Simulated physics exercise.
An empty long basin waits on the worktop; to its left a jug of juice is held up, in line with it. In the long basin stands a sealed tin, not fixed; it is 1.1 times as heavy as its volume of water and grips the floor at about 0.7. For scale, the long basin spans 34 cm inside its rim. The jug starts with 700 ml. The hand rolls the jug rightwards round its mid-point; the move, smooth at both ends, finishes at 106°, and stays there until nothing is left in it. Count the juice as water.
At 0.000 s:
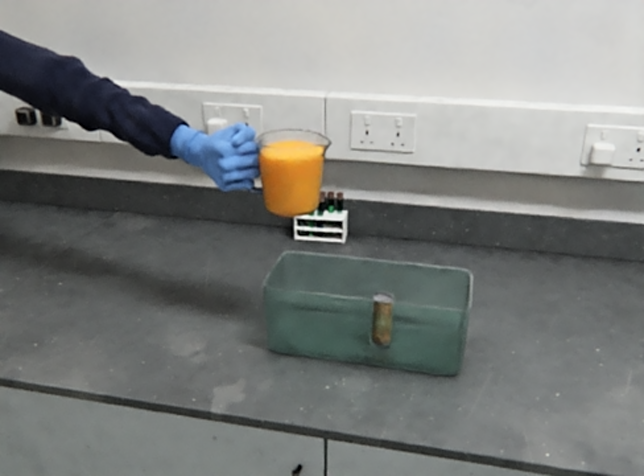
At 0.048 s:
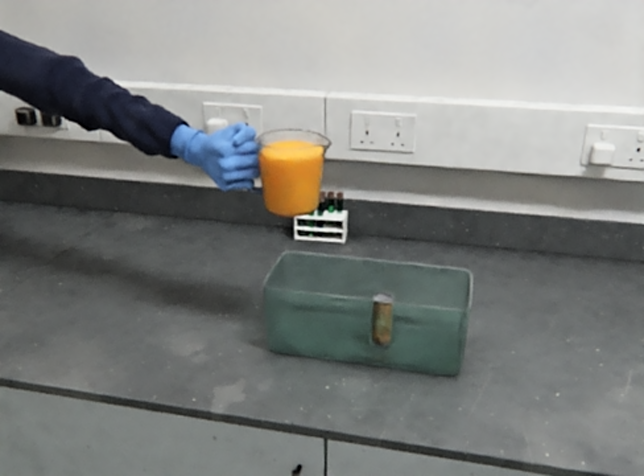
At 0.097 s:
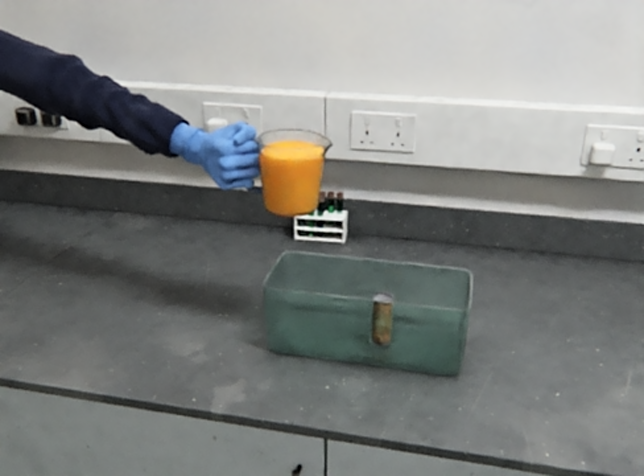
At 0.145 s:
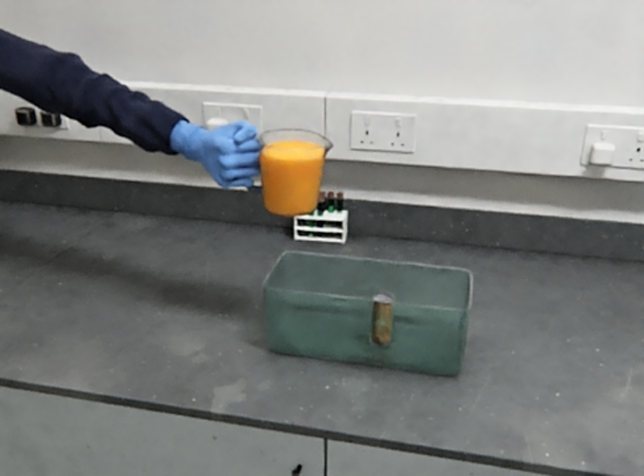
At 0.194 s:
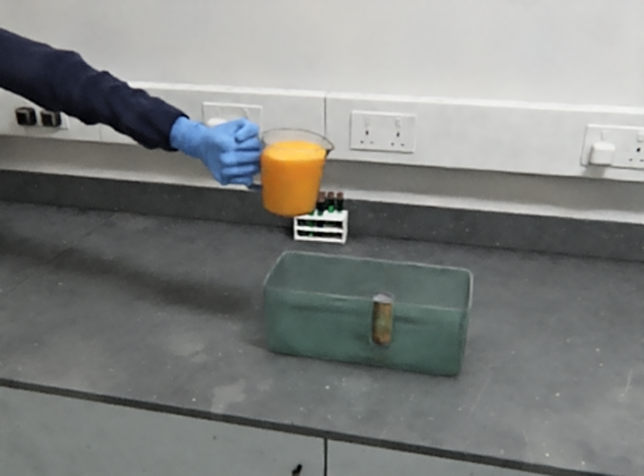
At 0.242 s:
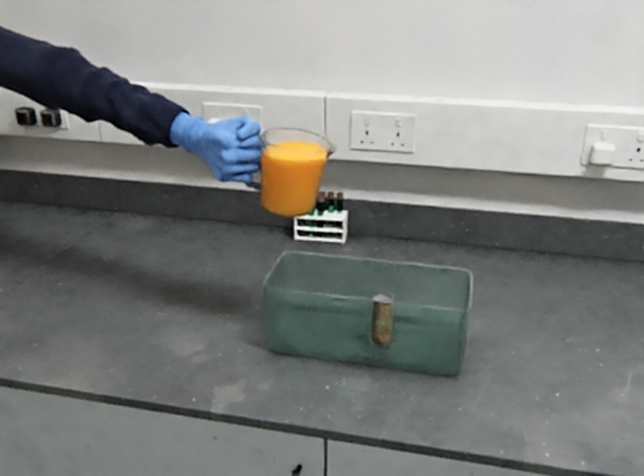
A gloved hand slowly tilts a jug of orange juice slightly rightwards above a grey worktop.
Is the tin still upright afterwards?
It remains upright.
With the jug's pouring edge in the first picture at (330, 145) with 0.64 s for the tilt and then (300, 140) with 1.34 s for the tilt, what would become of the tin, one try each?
First it falls; then it keeps standing.
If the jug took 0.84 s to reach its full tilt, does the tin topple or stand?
The tin falls.
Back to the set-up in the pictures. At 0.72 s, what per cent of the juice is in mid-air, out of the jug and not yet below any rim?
About 16 per cent.
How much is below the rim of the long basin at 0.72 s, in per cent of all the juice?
About 3 per cent.
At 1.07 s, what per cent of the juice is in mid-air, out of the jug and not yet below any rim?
Near 24 in a hundred.
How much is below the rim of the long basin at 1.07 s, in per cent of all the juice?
Near 50 in a hundred.
After 0.72 s the tilt is 59° and 81 per cent is still to pour; the tin stands where it began.
After 1.07 s the tilt is 96° and 26 per cent is still to pour; the tin stands where it began.
After 1.44 s the tilt is 106° and 1 per cent is still to pour; the tin leans 5°.
After 1.84 s the tilt is 106° and 0 per cent is still to pour; the tin stands 1 cm from where it began.
In the end the tin stands 1 cm from where it began.
